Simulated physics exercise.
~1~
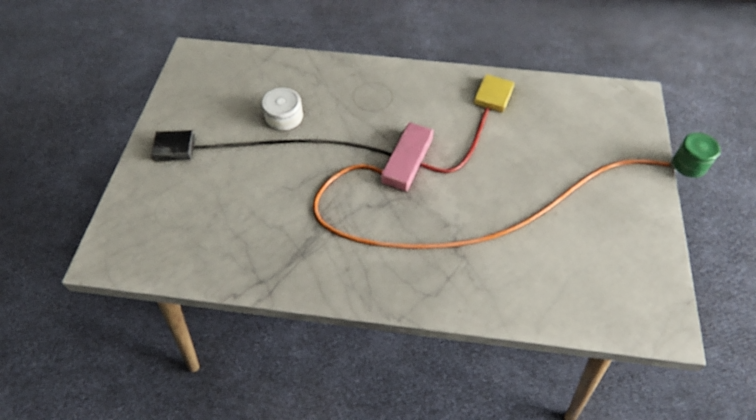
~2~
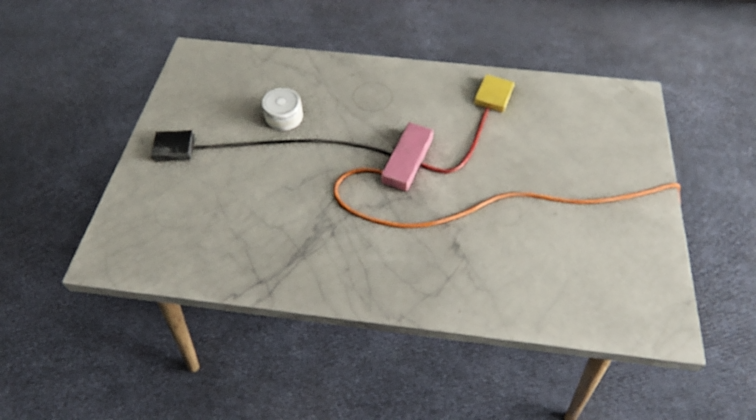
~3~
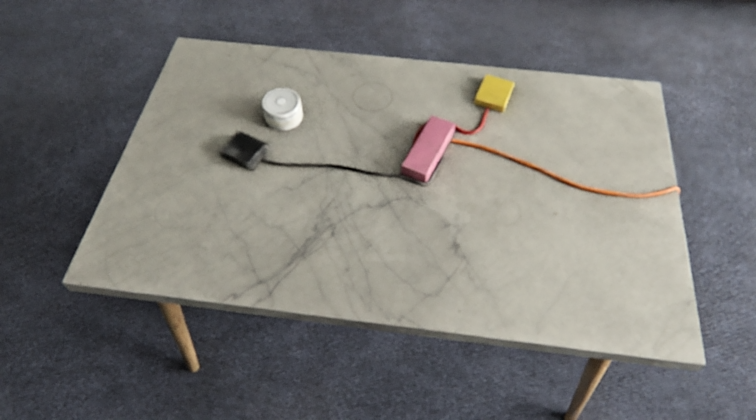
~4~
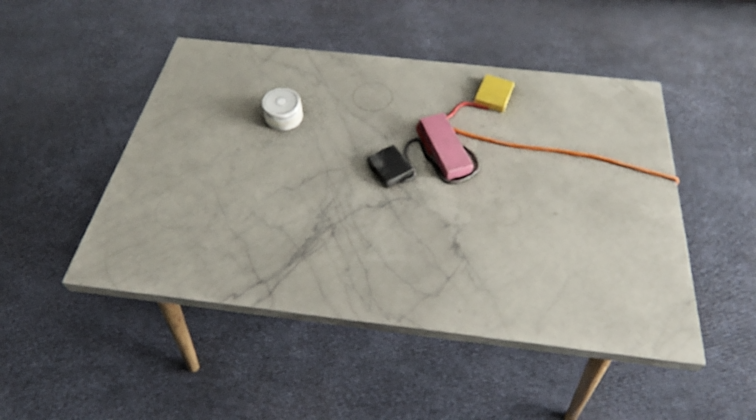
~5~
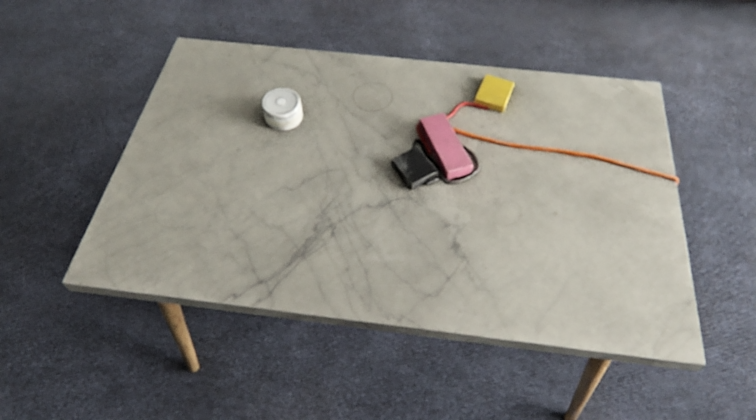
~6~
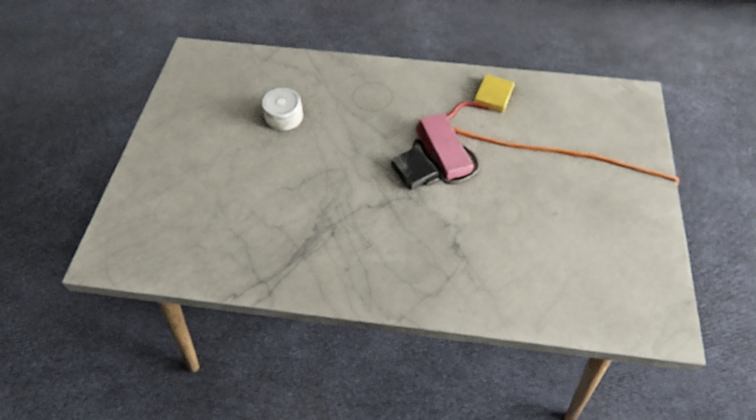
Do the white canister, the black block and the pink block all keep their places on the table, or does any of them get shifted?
Not all of them keep their places. The white canister stays where it is, but the black block is dragged well to the right and the pink block shifts a little and turns.
